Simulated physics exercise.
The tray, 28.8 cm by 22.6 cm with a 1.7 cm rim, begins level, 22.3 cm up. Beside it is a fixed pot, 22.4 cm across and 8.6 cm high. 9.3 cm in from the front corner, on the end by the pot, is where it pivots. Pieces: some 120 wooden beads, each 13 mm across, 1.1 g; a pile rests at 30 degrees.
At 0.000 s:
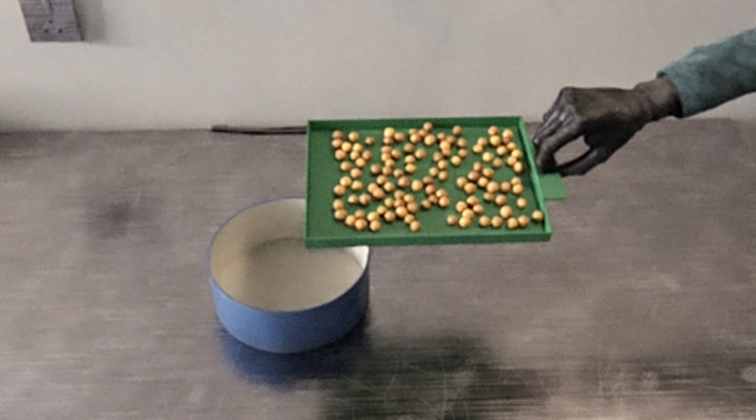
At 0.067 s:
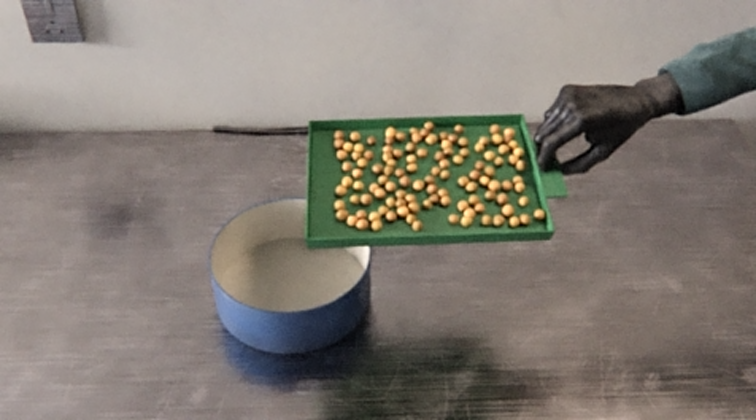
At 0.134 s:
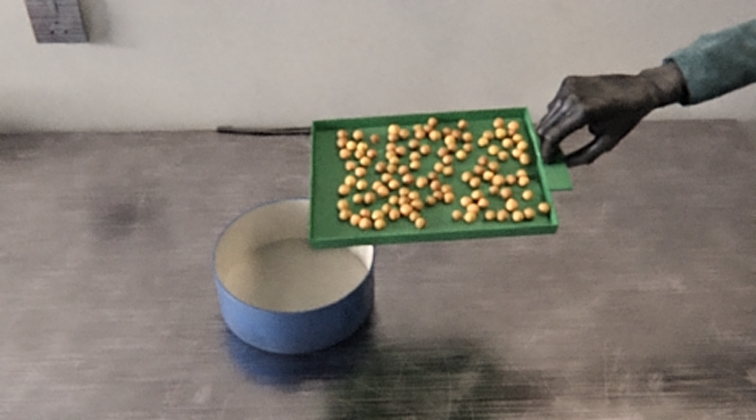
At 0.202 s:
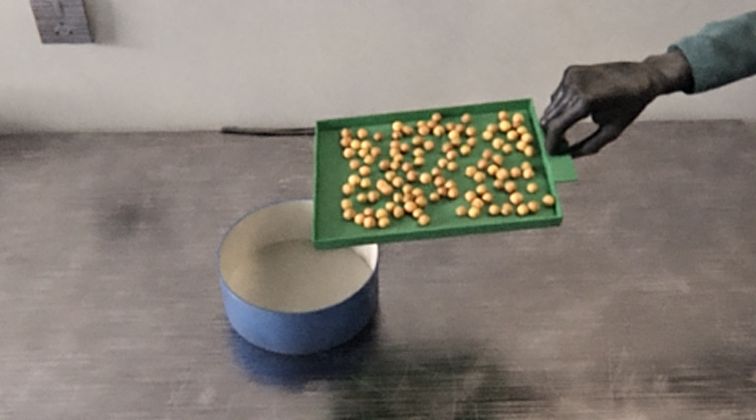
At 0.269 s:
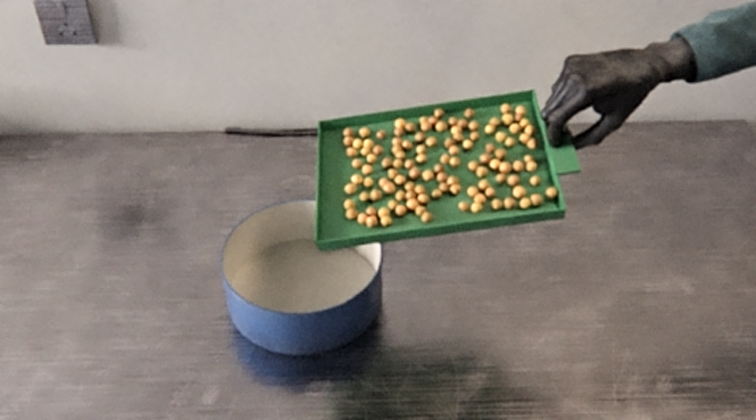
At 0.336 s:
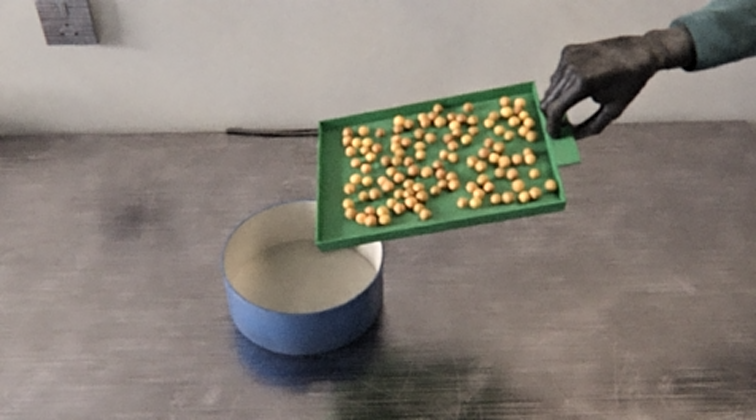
The video shows a dark-gloved hand holding a green tray of small round yellowish-brown beads beside a blue pot on a table, gradually raising the tray's right end so that it tilts slightly down toward the left.
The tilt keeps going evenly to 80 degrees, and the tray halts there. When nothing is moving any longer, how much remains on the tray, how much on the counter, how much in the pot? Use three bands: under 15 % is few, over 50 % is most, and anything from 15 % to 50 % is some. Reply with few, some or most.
Tray: Most, counter: Few, pot: Few.
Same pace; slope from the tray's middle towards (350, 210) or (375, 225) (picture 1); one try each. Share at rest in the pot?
Near 0 and 0 percent, in that order.
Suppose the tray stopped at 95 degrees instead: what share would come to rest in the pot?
It would land at about 85 percent.
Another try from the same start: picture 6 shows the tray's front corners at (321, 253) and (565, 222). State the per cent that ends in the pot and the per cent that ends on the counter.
In the pot: 0 per cent; on the counter: 5 per cent.
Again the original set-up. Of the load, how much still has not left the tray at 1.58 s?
Close to 95 in a hundred parts of the load.
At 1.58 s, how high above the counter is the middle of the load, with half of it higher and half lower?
Some 26 cm above the counter.
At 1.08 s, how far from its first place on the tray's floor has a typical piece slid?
Around 10 centimetres.
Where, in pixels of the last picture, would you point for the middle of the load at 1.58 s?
The middle of the load should be at about (329, 169) by then.
Then, at 1.08 s, tilt 43 degrees; the tray holds 100 %, the pot 0 %.
After 1.58 s, tilt 65 degrees; the tray holds 95 %, the pot 5 %.
After 2.15 s, tilt 80 degrees; the tray holds 95 %, the pot 5 %.
In the end, at 2.5 s, tray 95 %, counter 0 %, pot 5 %.
